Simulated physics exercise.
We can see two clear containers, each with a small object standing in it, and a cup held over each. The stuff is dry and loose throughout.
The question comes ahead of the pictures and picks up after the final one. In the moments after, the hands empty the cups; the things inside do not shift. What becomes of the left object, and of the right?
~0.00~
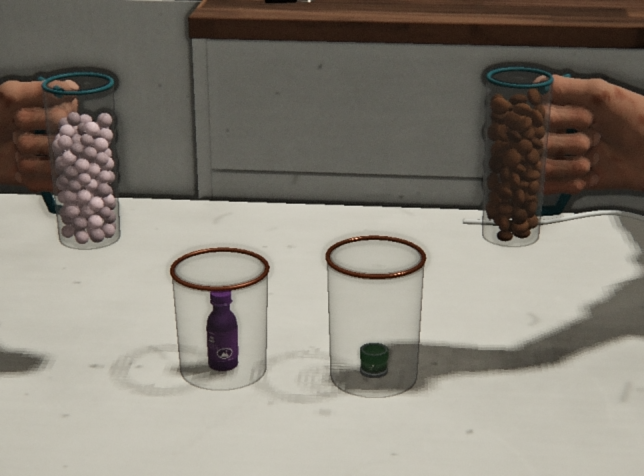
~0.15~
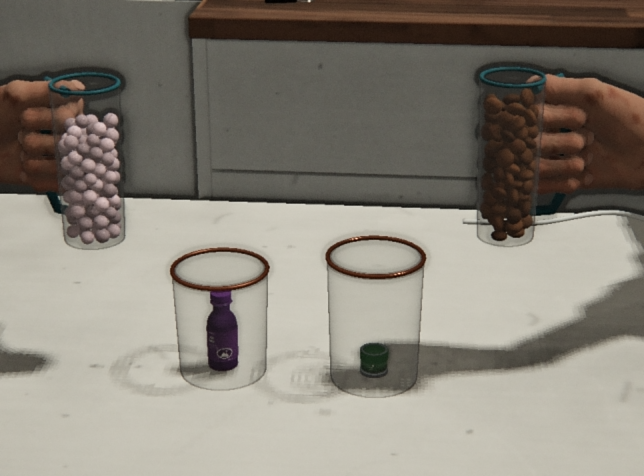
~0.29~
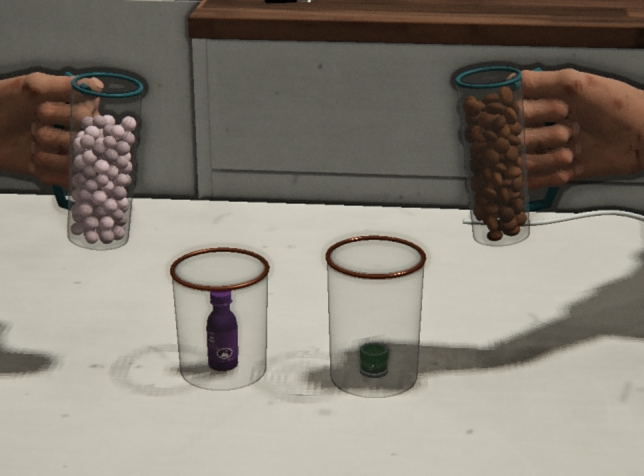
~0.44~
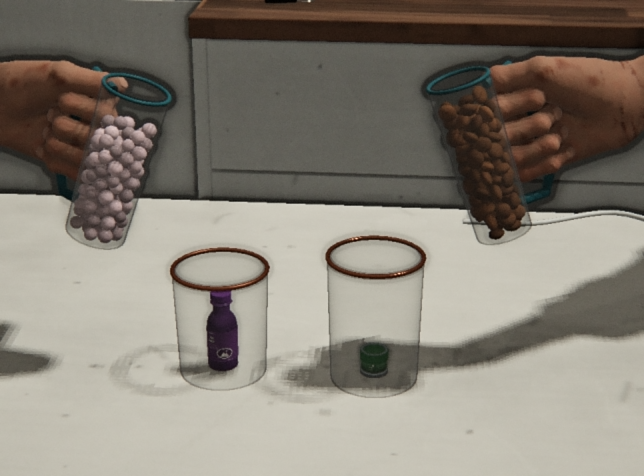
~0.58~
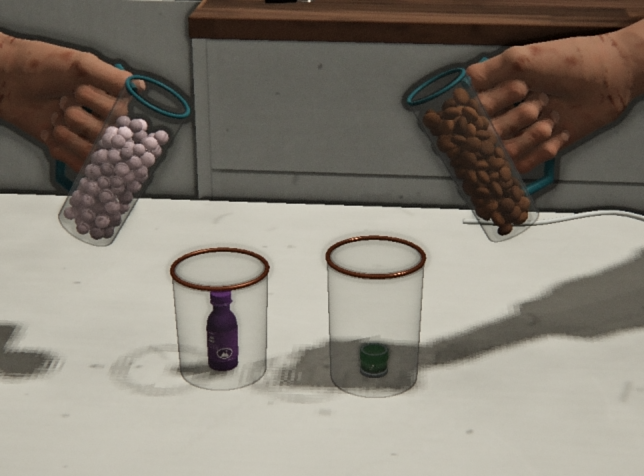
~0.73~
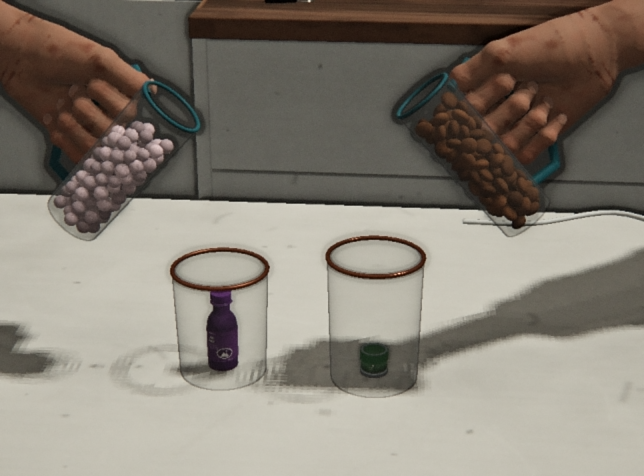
Left: Visible. Right: Submerged.
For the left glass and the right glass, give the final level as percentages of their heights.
Roughly 60 % for the left and 45 % for the right.
By 1.13 s, left glass empty, all of its cupful still in the cup; right glass empty, all of its cupful still in the cup.
By 1.55 s, left glass nearly empty, nearly all of its cupful still in the cup; right glass empty, all of its cupful still in the cup.
By 2.06 s, left glass half full, none of its cupful still in the cup, one piece on the table; right glass a third full, none of its cupful still in the cup.
When it is over (2.8 s), left glass two thirds full (surface near (221, 306)), one piece on the table; right glass half full (surface near (375, 319)), nothing beside it; the left thing is still showing; the right thing is covered.
